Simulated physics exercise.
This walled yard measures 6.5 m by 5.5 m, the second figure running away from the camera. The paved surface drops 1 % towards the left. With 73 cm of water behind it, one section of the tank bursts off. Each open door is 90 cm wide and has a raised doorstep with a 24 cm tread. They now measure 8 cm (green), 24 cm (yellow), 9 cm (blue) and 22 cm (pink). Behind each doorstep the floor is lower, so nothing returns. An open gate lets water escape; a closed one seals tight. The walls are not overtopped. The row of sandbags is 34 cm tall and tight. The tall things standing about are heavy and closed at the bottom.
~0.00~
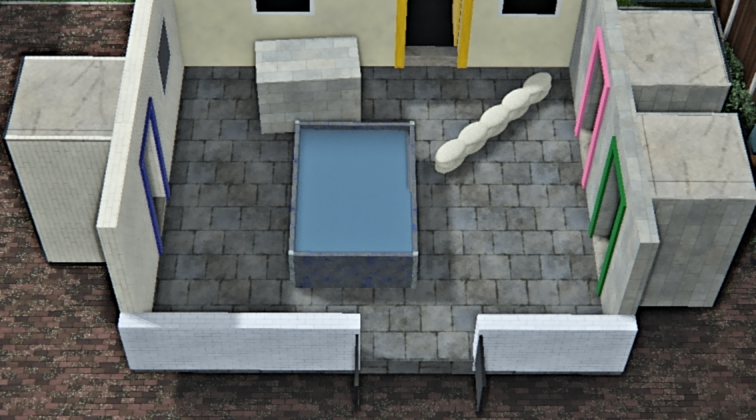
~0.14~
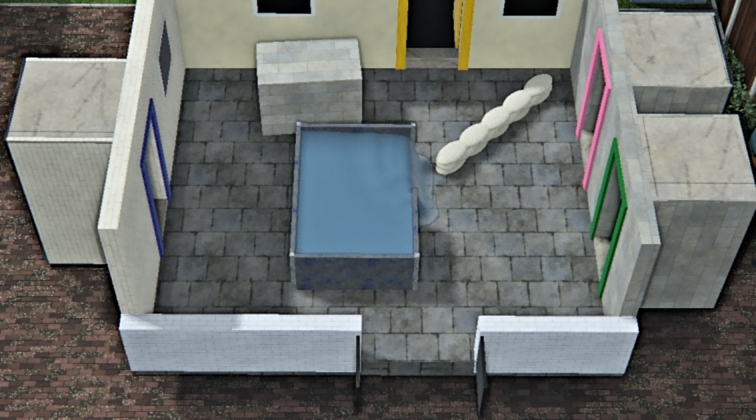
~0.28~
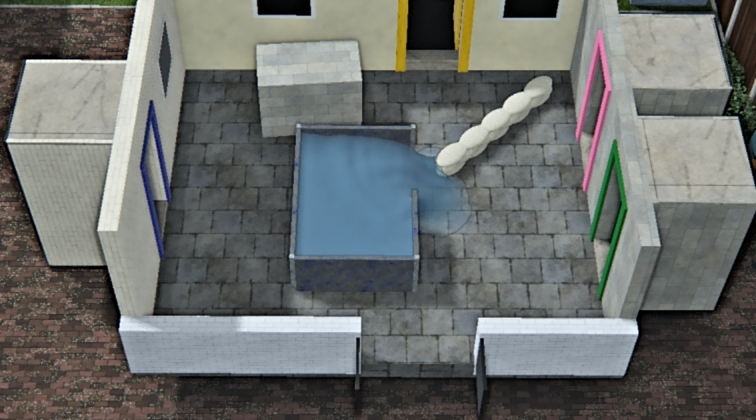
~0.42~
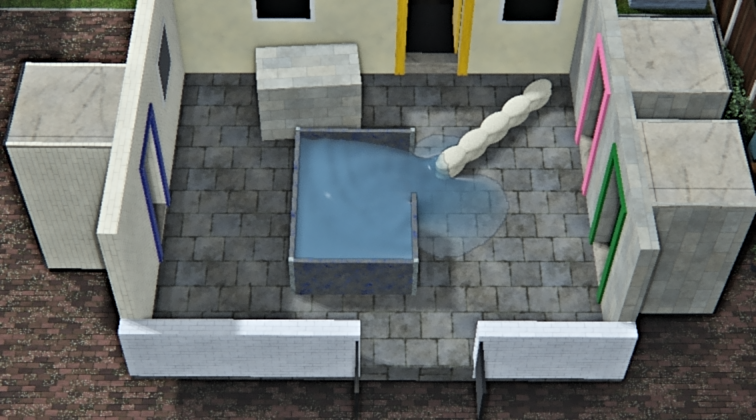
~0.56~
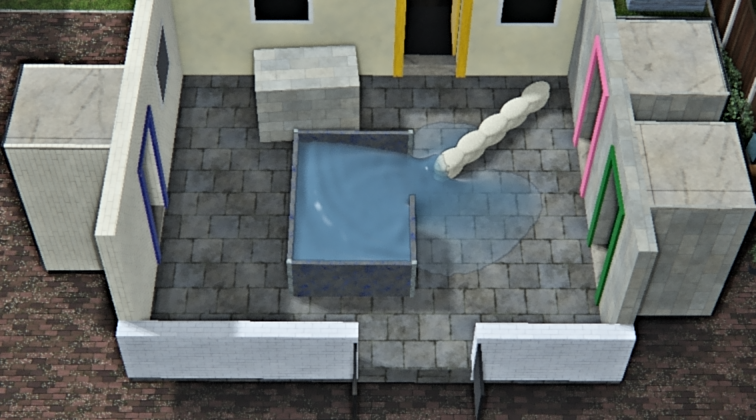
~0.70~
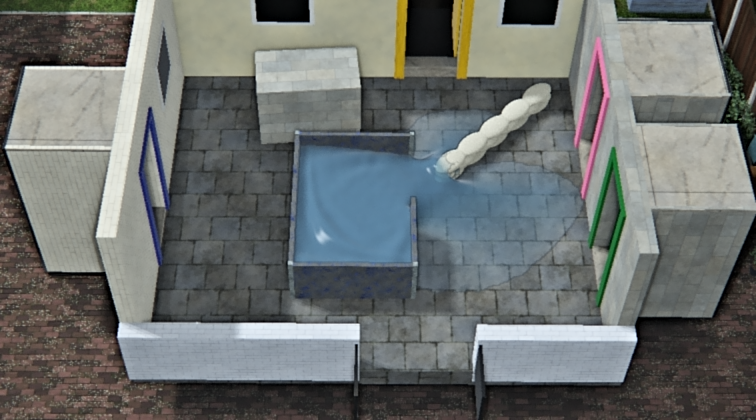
In this clip, a section of the right side of a water-filled tank in a walled, paved yard gives way, and water pours out past a pale twisted bar, spreading widely across the paving towards the right wall.
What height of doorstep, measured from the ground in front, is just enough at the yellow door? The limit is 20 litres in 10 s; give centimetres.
It would have to be roughly 14.5 cm high.
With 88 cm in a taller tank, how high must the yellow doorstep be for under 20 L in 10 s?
Some 18 cm.
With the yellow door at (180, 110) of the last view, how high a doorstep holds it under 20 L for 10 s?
About 8.0 cm.
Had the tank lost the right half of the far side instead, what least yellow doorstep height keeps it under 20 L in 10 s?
About 29 cm.
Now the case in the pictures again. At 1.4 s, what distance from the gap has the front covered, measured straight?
Some 3.6 m out.
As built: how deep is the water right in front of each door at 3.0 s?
In cm: Green 17, yellow 14, blue 0, pink 18.
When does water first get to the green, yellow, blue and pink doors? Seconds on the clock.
Green 1.0 s, yellow 1.3 s, blue 6.0 s, pink 0.8 s.
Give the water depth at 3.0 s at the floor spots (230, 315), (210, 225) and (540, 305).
About 0, 0 and 4 cm.
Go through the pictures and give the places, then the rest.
The tank at (354, 190) is whole and still, 73 cm deep; the yellow door at (434, 23) is dry, in the first picture.
The gap is at (411, 179), the front 0.3 m out at (434, 216); the back of the tank holds 73 cm, in the second picture.
The front is at (465, 215), 0.8 m from the gap at (411, 183); 1.0 m2 of floor is wet, 73 cm left at the back, in the third picture.
The front is at (502, 212), 1.4 m from the gap at (410, 187); 2.1 m2 of floor is wet, 72 cm left at the back, in the fourth picture.
The gap is at (408, 189), the front 2.0 m out at (535, 211); the back of the tank holds 67 cm, in the fifth picture.
The gap is at (409, 191), the front 2.6 m out at (578, 200); the back of the tank holds 60 cm; 0.9 m in a straight line remain to the yellow door at (433, 34), in the sixth picture.
After 1.4 s water covers 35 % of the floor, deepest (49 cm) near (423, 179); 11 cm at the yellow door, 0 litres in over its 24 cm doorstep.
After 3.0 s water covers 50 % of the floor, deepest (35 cm) near (549, 96); 14 cm at the yellow door, 1 litre in over its 24 cm doorstep.
After 10.0 s water covers 95 % of the floor, deepest (13 cm) near (174, 161); 9 cm at the yellow door, 1 litre in over its 24 cm doorstep.
At the yellow door as built, the water arrived by 1.3 s and peaked near 21 cm at 1.6 s.
With a doorstep of 13 cm, 33 litres would have come in within the 10 s; with 18 cm, 7 litres. So under 20 litres takes about 14.5 cm.
